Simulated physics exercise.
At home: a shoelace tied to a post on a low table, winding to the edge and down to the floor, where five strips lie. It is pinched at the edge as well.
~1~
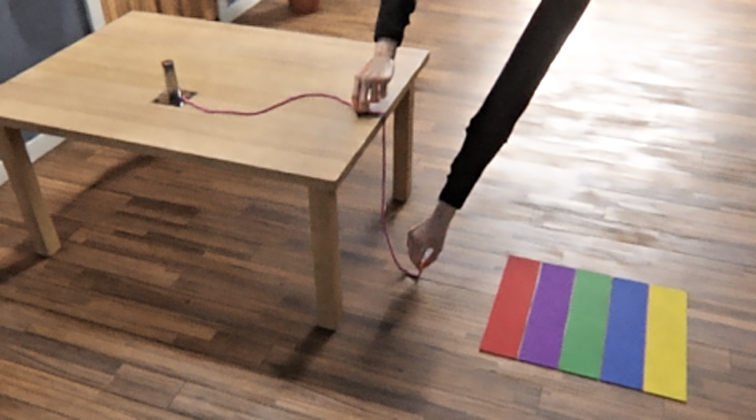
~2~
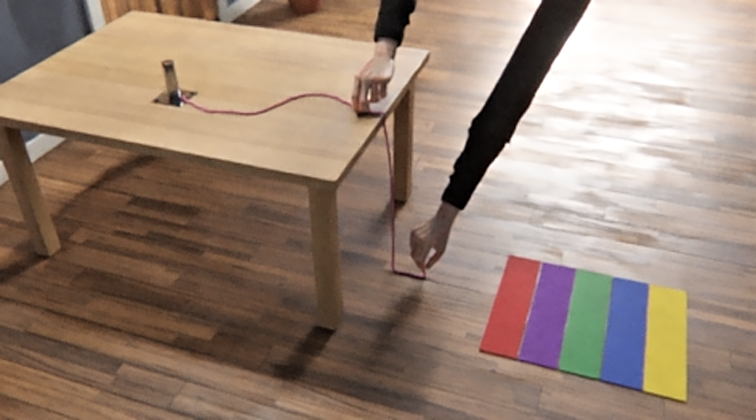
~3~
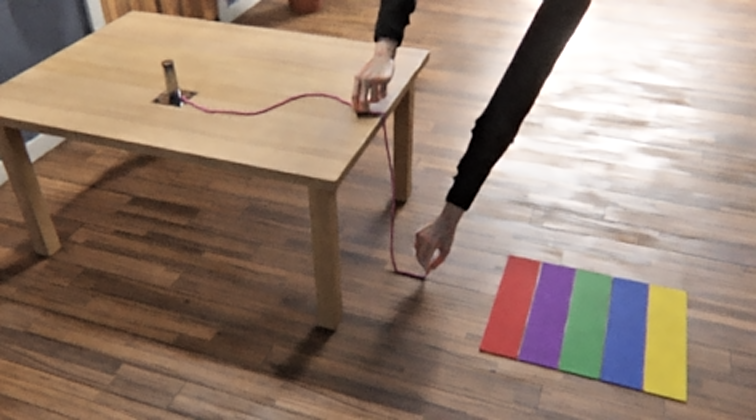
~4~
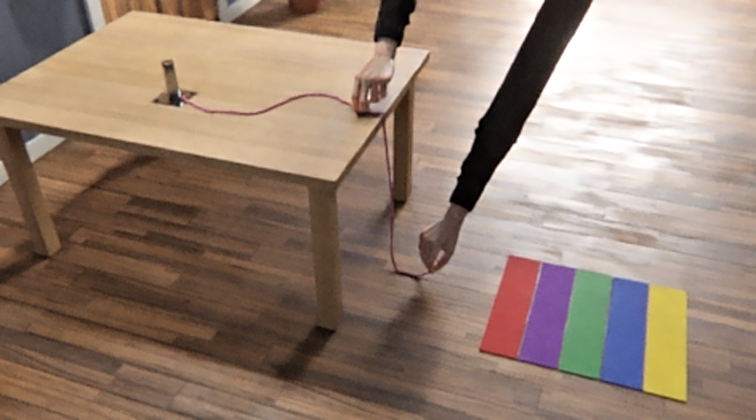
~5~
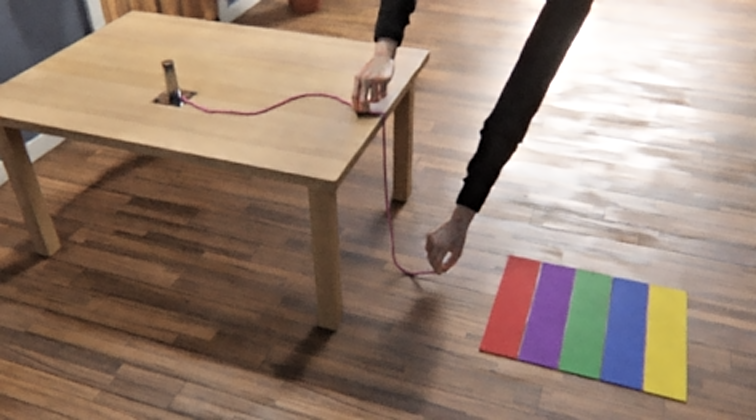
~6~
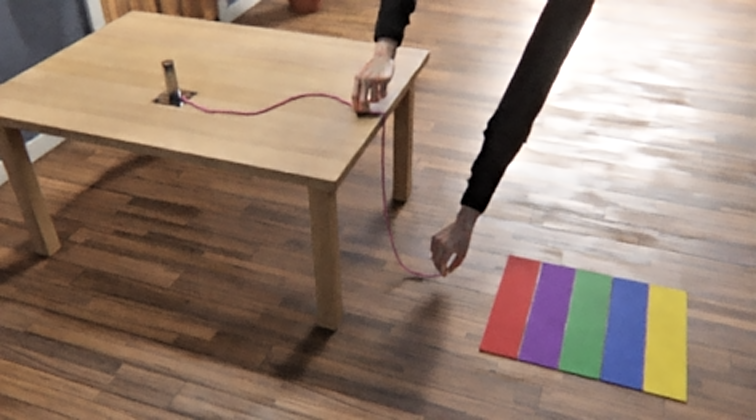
At the start, one hand pinches a red cord at the edge of a low wooden table while another holds its lower end just above the floor, left of five coloured strips. The lower hand then shifts slightly rightward toward the red strip, drawing the end along, while the upper hand stays still.
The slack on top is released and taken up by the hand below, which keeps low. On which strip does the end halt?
It halts on the green strip.
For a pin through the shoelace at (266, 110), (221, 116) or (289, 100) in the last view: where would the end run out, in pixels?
In that order: (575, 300), (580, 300) and (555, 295).
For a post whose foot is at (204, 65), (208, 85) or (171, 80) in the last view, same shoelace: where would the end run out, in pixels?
About (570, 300), (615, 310) and (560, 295).
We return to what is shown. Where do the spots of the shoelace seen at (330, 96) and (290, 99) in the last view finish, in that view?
The first at (360, 114), the second at (316, 111).
Soon after, end near (519, 288); over red.
After that, end near (566, 299); over purple.
At the stop, end near (594, 305); over green. Over green.
